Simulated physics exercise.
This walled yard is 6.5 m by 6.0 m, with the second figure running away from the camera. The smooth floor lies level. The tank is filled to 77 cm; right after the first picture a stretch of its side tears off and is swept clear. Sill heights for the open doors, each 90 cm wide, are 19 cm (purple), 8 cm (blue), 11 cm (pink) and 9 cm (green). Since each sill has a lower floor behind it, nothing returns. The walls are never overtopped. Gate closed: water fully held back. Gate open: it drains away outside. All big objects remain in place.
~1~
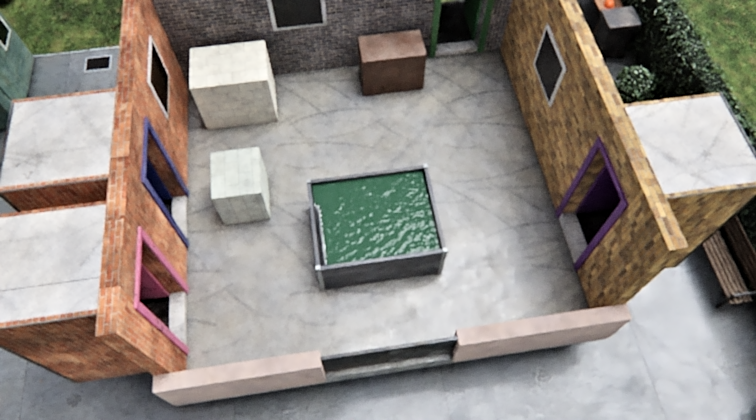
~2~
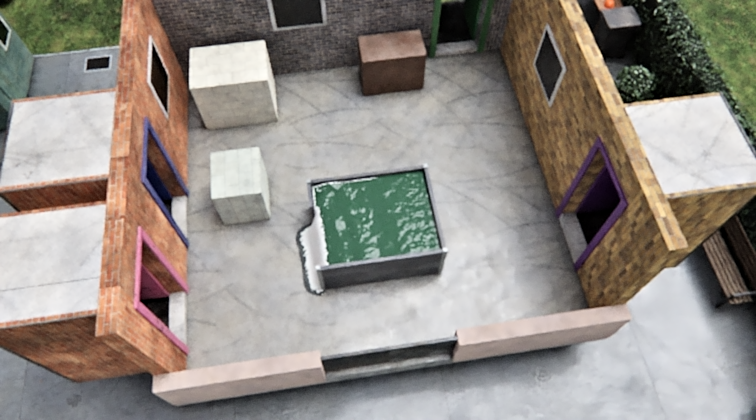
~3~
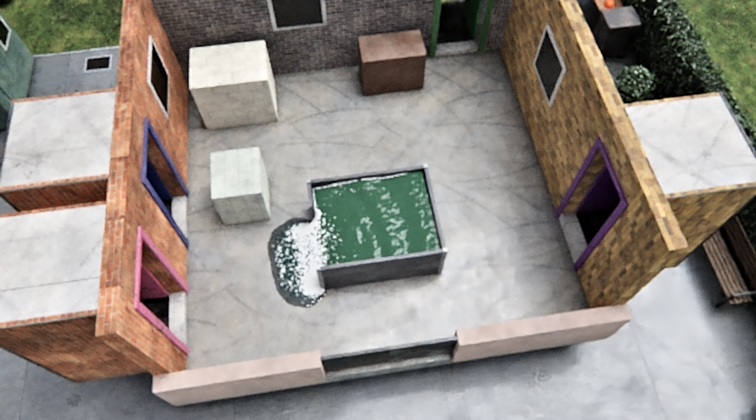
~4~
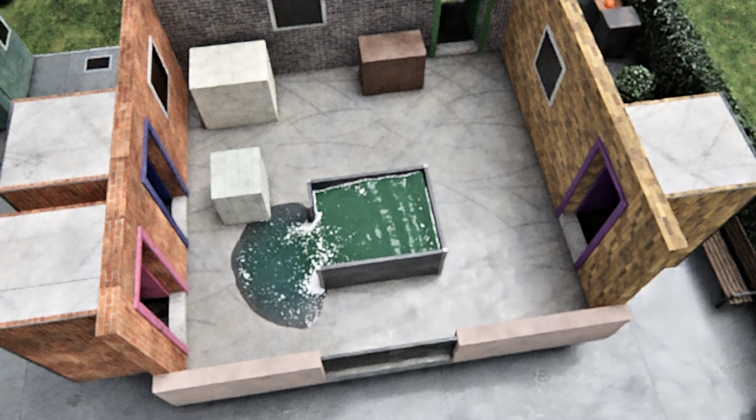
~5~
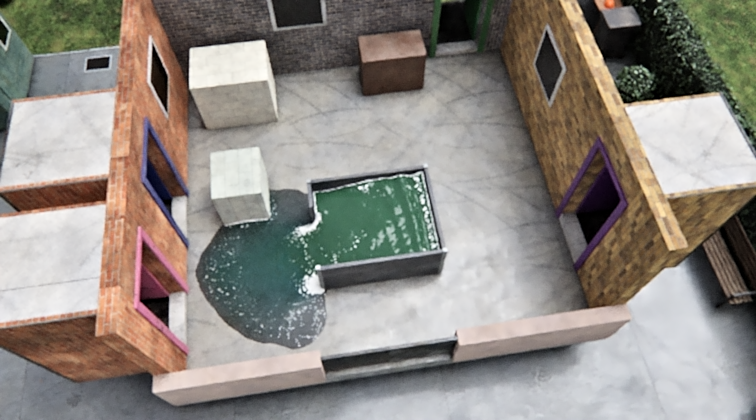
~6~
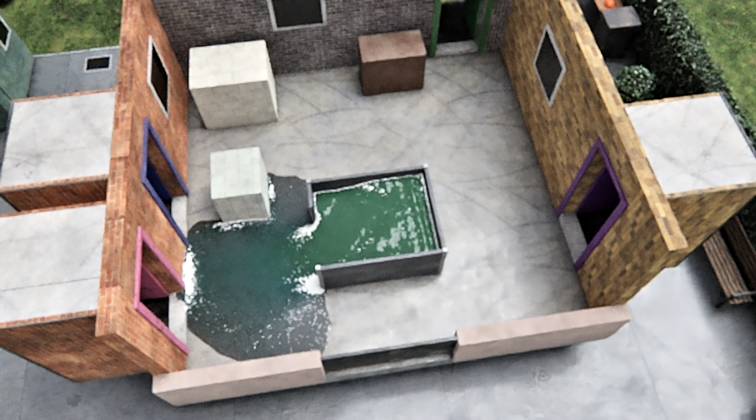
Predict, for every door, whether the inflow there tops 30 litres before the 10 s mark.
Prediction: At the purple door it falls short of 30 litres; at the blue door it tops 30 litres; at the pink door it tops 30 litres; at the green door it falls short of 30 litres.
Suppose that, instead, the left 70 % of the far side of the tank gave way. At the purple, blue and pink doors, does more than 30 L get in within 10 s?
In that case, purple door: Less than that, blue door: Less than that, pink door: Less than that.
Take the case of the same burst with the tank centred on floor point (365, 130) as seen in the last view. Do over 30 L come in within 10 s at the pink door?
With that change, the limit at the pink door is not exceeded.
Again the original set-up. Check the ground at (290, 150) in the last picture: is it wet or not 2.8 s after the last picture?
Soaked.
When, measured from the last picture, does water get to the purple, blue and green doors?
Doors: Purple 5.0 s / blue 0.1 s / green 6.0 s.
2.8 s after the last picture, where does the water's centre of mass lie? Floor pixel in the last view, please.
Its balance point sits around (288, 257).
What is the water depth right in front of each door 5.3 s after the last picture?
Centimetres: Purple 8 / blue 9 / pink 14 / green 0.
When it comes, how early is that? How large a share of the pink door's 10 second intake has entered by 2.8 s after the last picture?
I'd say close to 85 percent.
Then, 0.7 s after the last picture water covers 20 % of the floor and is deepest (40 cm) near (187, 383); purple door not reached, blue door 20 cm at the sill, 30 L in, pink door 30 cm at the sill, 71 L in, green door not reached.
Then, 1.5 s after the last picture water covers 25 % of the floor and is deepest (36 cm) near (187, 315); purple door not reached, blue door 20 cm at the sill, 95 L in, pink door 33 cm at the sill, 187 L in, green door not reached.
Then, 2.8 s after the last picture water covers 35 % of the floor and is deepest (22 cm) near (242, 276); purple door not reached, blue door 14 cm at the sill, 149 L in, pink door 20 cm at the sill, 301 L in, green door not reached.
Then, 5.3 s after the last picture water covers 70 % of the floor and is deepest (16 cm) near (187, 383); purple door 8 cm at the sill, 0 L in, blue door 9 cm at the sill, 177 L in, pink door 14 cm at the sill, 341 L in, green door not reached.
Then, 9.3 s after the last picture water covers 95 % of the floor and is deepest (10 cm) near (586, 322); purple door 7 cm at the sill, 0 L in, blue door 5 cm at the sill, 180 L in, pink door 7 cm at the sill, 345 L in, green door 1 cm at the sill, 0 L in.
